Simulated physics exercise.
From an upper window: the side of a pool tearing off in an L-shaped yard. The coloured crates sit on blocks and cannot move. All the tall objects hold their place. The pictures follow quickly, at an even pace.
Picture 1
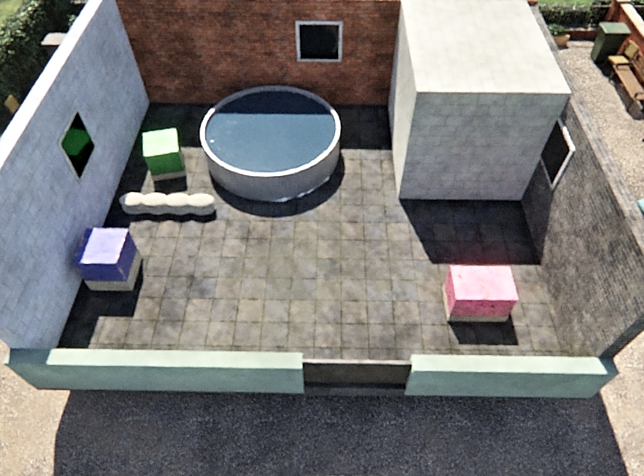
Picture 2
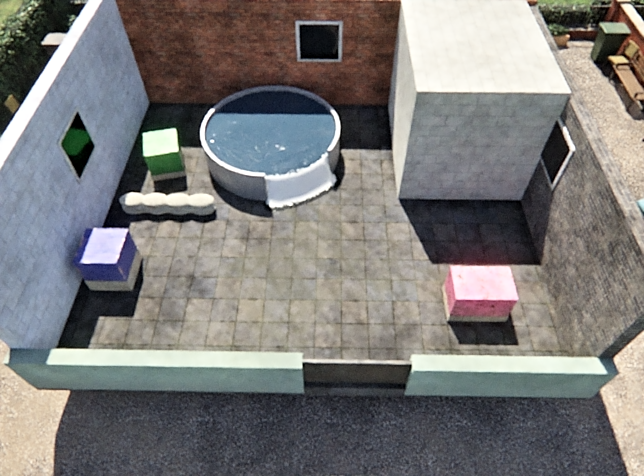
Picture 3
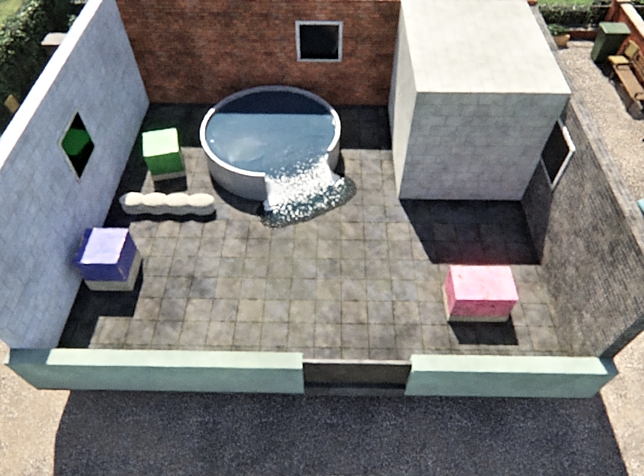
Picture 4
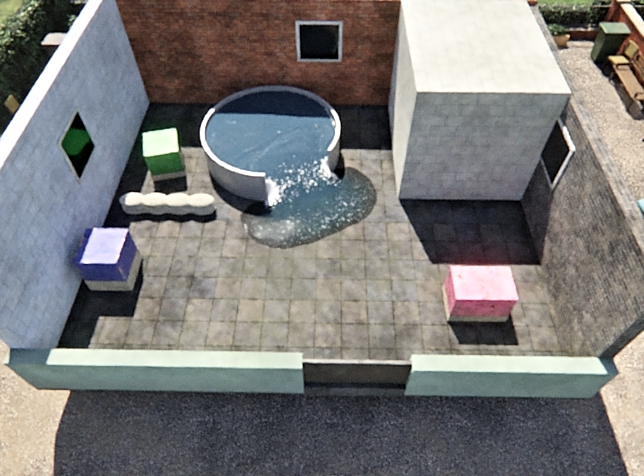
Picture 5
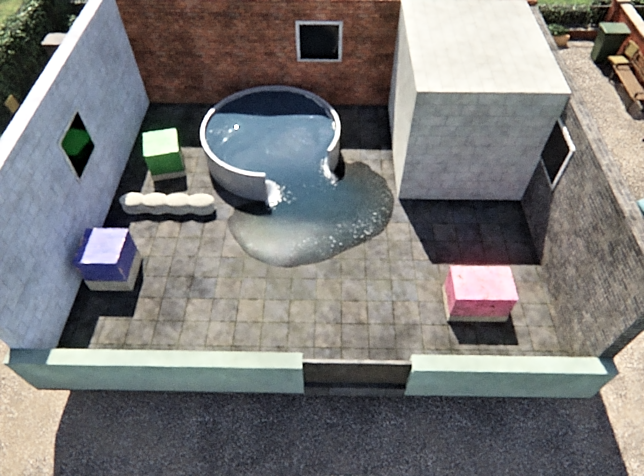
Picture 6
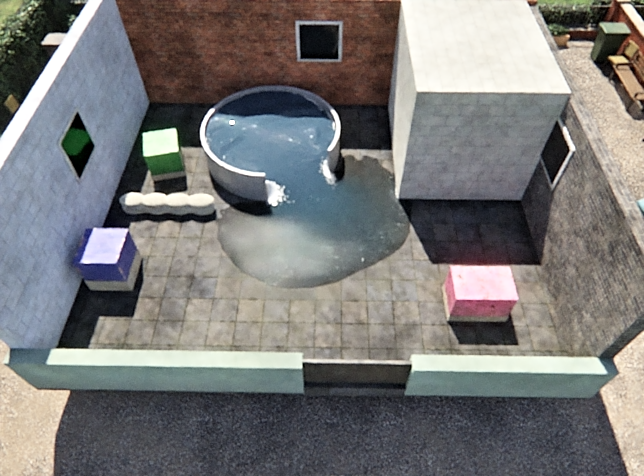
Round pool in a walled yard splitting open at its front side, water pouring out and spreading wide across the paving.
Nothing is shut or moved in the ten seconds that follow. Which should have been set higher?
The blue crate escapes dry; the pink crate is wetted; the green crate escapes dry.
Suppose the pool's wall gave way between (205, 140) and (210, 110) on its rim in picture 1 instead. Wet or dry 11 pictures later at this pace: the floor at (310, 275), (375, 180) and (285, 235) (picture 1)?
In turn: Dry, no water, awash.
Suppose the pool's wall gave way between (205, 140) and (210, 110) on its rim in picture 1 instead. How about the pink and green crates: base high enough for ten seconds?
In short: Pink keeps dry, green takes water.
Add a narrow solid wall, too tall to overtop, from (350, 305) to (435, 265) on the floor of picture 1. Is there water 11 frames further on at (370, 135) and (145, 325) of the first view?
In that order: Dry, no water.
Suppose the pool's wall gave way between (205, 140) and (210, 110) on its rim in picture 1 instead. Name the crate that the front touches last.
Last comes the one in pink.
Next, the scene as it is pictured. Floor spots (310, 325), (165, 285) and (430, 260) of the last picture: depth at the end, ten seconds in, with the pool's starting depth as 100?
Roughly 16, 18 and 16 per cent, in turn.
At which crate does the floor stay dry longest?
It is the green one.
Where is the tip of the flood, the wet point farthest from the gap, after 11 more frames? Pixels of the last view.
Around (546, 376).
A moment on, water covers 40 % of the floor; the blue crate not reached, the pink crate water round its plinth, the green crate not reached.
Next, water covers 50 % of the floor; the blue crate not reached, the pink crate water round its plinth, the green crate not reached.
Then, water covers 60 % of the floor; the blue crate not reached, the pink crate water round its plinth, the green crate not reached.
Later, water covers 70 % of the floor; the blue crate water round its plinth, the pink crate water round its plinth, the green crate not reached.
In the end, water covers 85 % of the floor; the blue crate stayed above the water, the pink crate was topped, the green crate stayed above the water.
